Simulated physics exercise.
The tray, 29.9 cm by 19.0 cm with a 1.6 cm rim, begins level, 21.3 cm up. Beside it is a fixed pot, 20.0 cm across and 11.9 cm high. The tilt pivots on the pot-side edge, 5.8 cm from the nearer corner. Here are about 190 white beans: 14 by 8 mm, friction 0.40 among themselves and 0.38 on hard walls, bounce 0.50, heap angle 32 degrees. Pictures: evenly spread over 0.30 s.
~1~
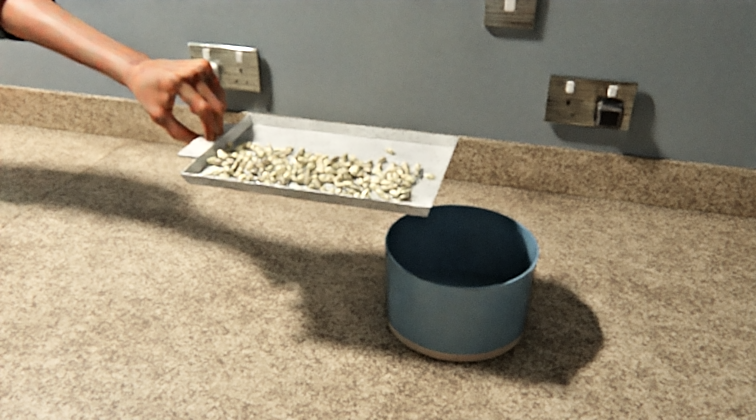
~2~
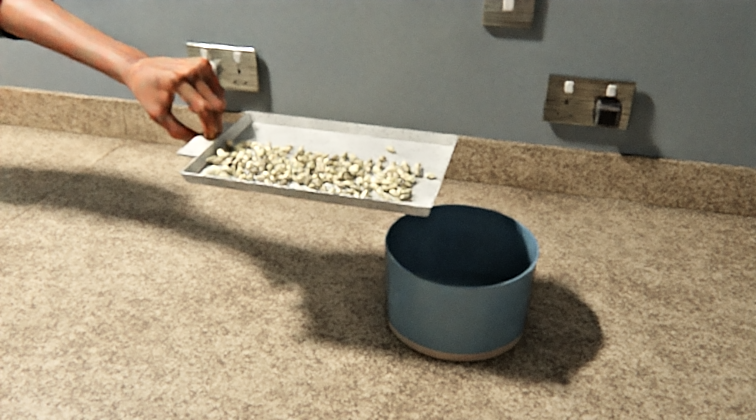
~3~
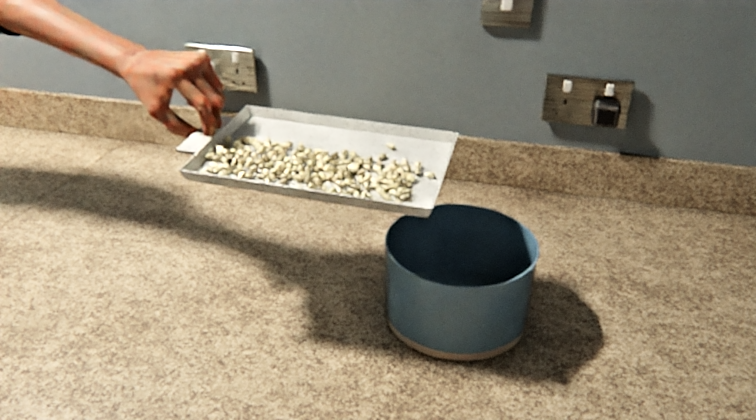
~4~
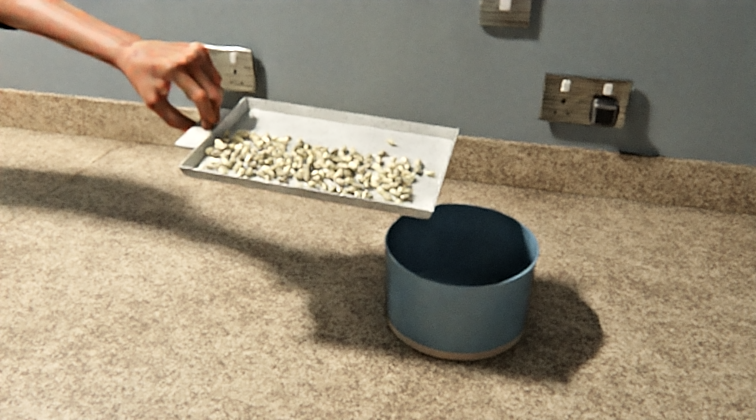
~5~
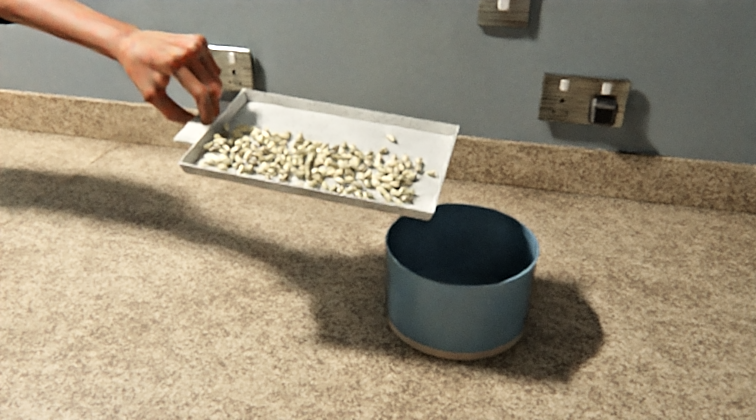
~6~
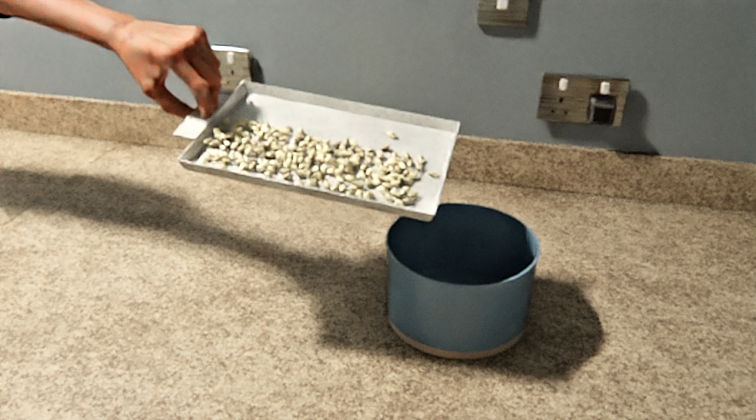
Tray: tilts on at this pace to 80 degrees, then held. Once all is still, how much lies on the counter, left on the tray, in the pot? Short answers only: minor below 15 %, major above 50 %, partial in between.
Counter: The majority; left on the tray: A small number; pot: A small number.
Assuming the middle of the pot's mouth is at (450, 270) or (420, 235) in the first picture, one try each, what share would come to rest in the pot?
Estimates: 75 in a hundred and 5 in a hundred.
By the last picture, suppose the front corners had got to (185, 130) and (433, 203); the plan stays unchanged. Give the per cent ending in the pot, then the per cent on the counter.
Pot 85 % / counter 10 %.
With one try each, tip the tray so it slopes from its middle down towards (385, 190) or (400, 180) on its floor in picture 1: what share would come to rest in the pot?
About 45 per cent on the first try and 75 per cent on the second.
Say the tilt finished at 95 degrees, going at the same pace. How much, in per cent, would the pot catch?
10 per cent.
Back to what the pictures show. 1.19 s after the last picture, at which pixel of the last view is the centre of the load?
Estimated load position: Around (351, 180).
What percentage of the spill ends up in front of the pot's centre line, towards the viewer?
About 100 percent of the spill.
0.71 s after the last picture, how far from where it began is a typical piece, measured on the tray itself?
Displacement on the tray: Roughly 4 cm.
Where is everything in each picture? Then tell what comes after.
Tray tilt 0 degrees, front corners at (186, 172) and (427, 204); middle of the pieces at (308, 172); pot at (461, 242), in the first picture.
Tray tilt 1 degrees, front corners at (185, 171) and (428, 205); middle of the pieces at (308, 172), in the second picture.
Tray tilt 3 degrees, front corners at (185, 168) and (428, 206); middle of the pieces at (308, 169), in the third picture.
Tray tilt 5 degrees, front corners at (184, 165) and (429, 207), lowest corner right front; middle of the pieces at (308, 166), in the fourth picture.
Tray tilt 8 degrees, front corners at (183, 162) and (430, 209), lowest corner right front; middle of the pieces at (308, 164), in the fifth picture.
Tray tilt 11 degrees, front corners at (183, 158) and (431, 211), lowest corner right front; middle of the pieces at (308, 161); pot at (462, 240), in the sixth picture.
Then, 0.71 s after the last picture, tilt 43 degrees; the tray holds 100 %, the pot 0 %.
Then, 1.19 s after the last picture, tilt 65 degrees; the tray holds 95 %, the pot 0 %.
Then, 1.73 s after the last picture, tilt 80 degrees; the tray holds 5 %, the pot 5 %.
In the end, counter 95 %, tray 0 %, pot 5 %.
